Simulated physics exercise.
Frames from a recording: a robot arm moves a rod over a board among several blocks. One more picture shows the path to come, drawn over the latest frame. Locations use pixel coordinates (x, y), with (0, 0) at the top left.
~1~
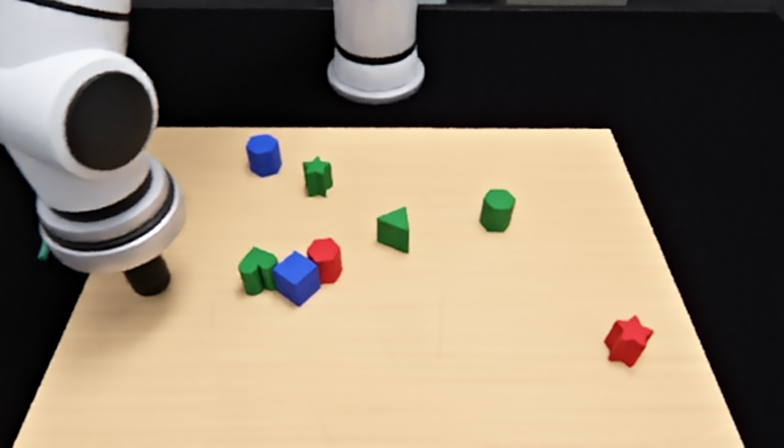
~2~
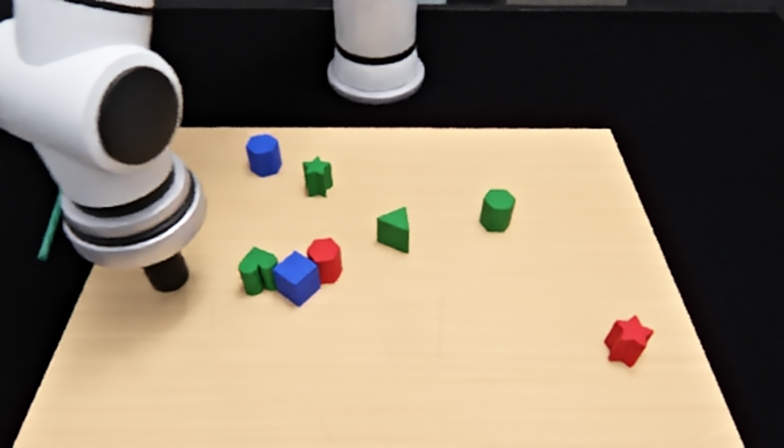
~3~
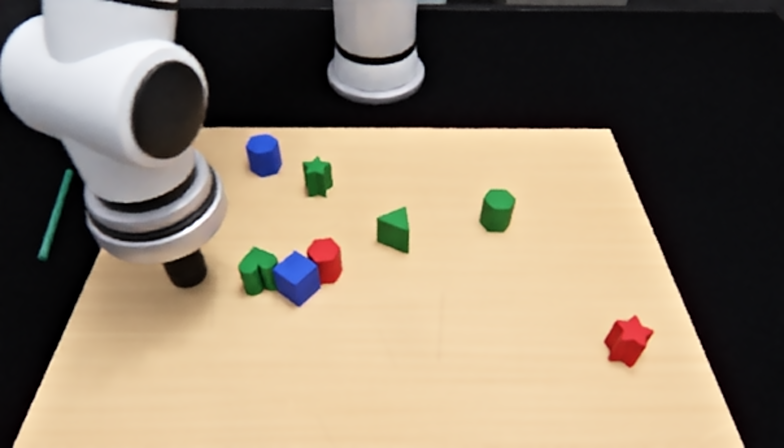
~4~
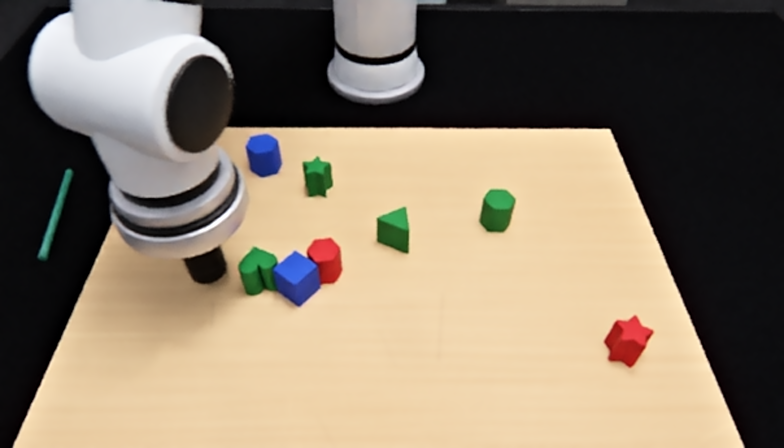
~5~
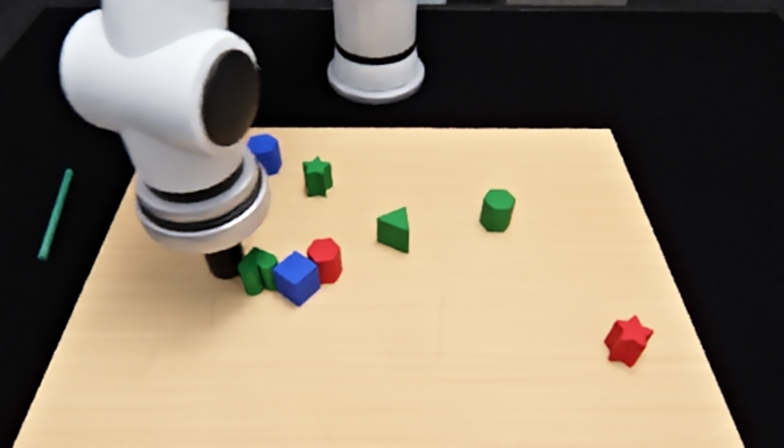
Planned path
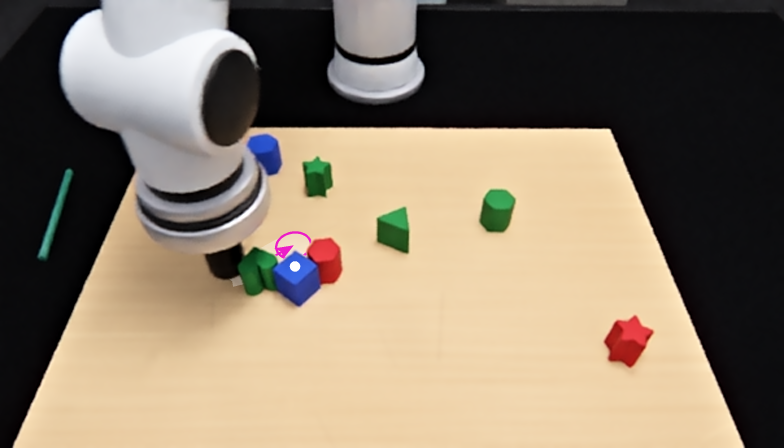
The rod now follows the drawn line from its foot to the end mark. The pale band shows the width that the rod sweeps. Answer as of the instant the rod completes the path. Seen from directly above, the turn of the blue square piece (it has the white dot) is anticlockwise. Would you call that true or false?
The claim holds.
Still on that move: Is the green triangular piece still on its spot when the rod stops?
I'd say yes.
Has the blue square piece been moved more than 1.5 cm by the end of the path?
No
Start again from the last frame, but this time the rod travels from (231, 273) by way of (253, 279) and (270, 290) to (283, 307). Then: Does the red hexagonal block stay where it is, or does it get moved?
If the rod follows that path, the red hexagonal block stays in its place.
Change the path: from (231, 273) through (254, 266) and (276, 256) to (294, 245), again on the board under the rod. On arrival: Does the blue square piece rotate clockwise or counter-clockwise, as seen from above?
The turn is anti-clockwise.
Drawn move, from (231, 273) over (254, 266) and (274, 256) to (294, 245); the dot is on the blue square piece.
What follows on the original path. Halfway along, rod at (263, 255); green heart-shaped block at (270, 261), turned 35° clockwise; blue square piece at (302, 271), turned 20° anticlockwise.
At the end, rod at (292, 239); green heart-shaped block at (270, 261), turned 35° clockwise; blue square piece at (302, 271), turned 20° anticlockwise; red hexagonal block still; green triangular piece still.
